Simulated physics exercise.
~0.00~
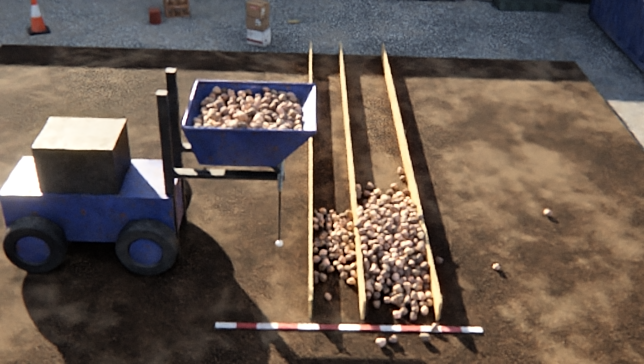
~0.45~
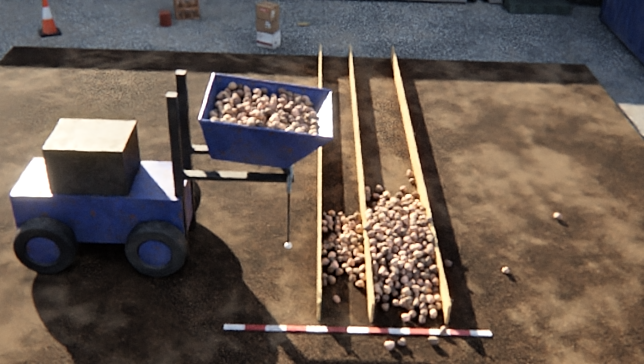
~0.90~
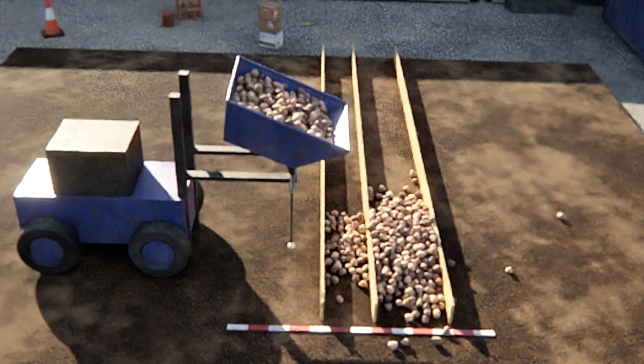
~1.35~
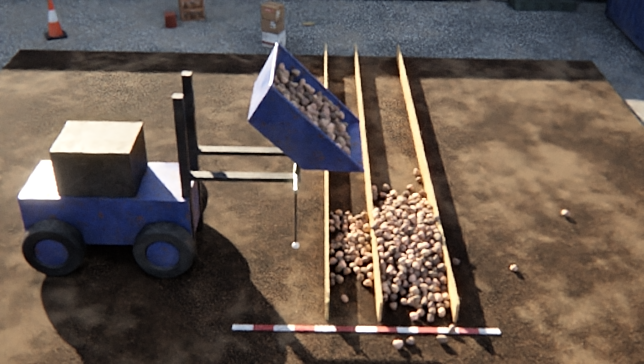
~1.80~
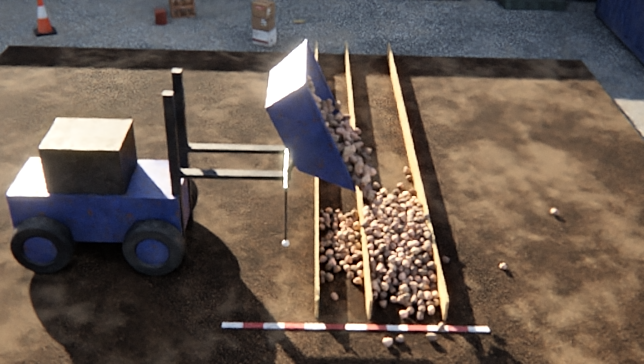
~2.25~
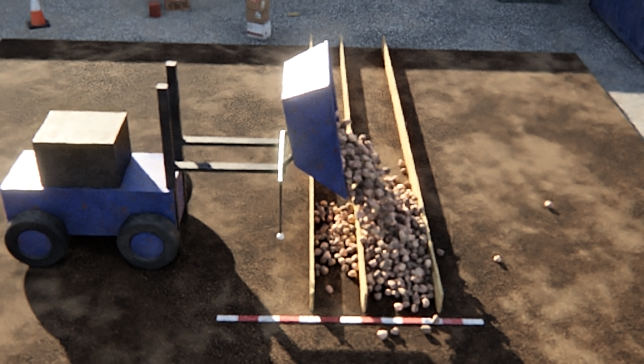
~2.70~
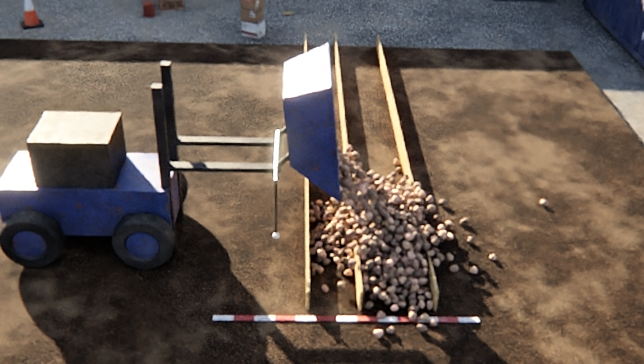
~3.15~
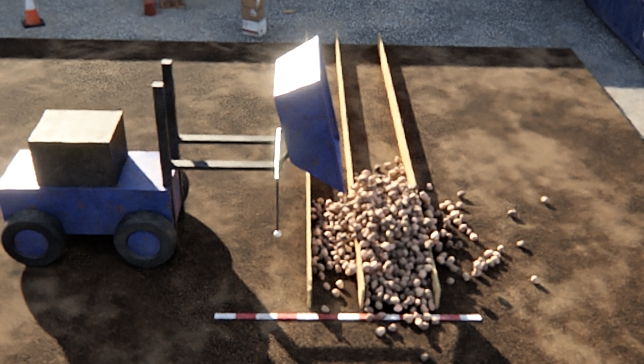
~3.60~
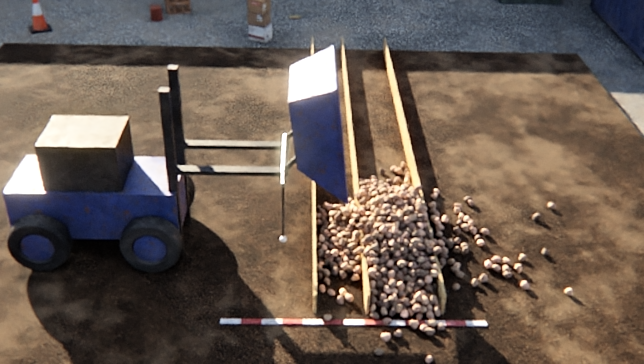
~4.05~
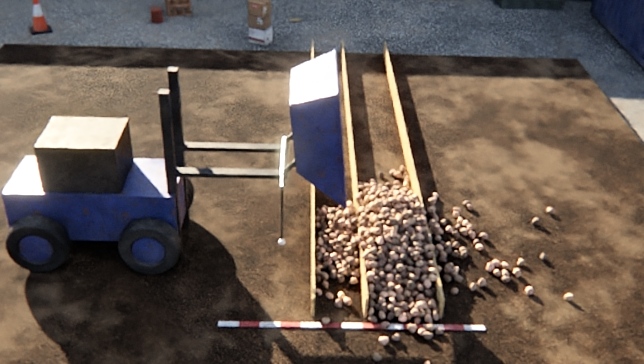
A blue fork truck with a tan block on top stands at the left of a brown dirt yard, seen from above, holding a blue skip of pale, rounded stones. To its right, three long planks enclose two bays already holding stones, with a red-and-white staff in front and an orange cone behind. The skip tips steadily to the right until the stones slide out, mostly into the far bay. Nearly upright, it jerks back slightly and forward again as some stones scatter past the last plank. It ends steeply tilted over a broad, larger heap.
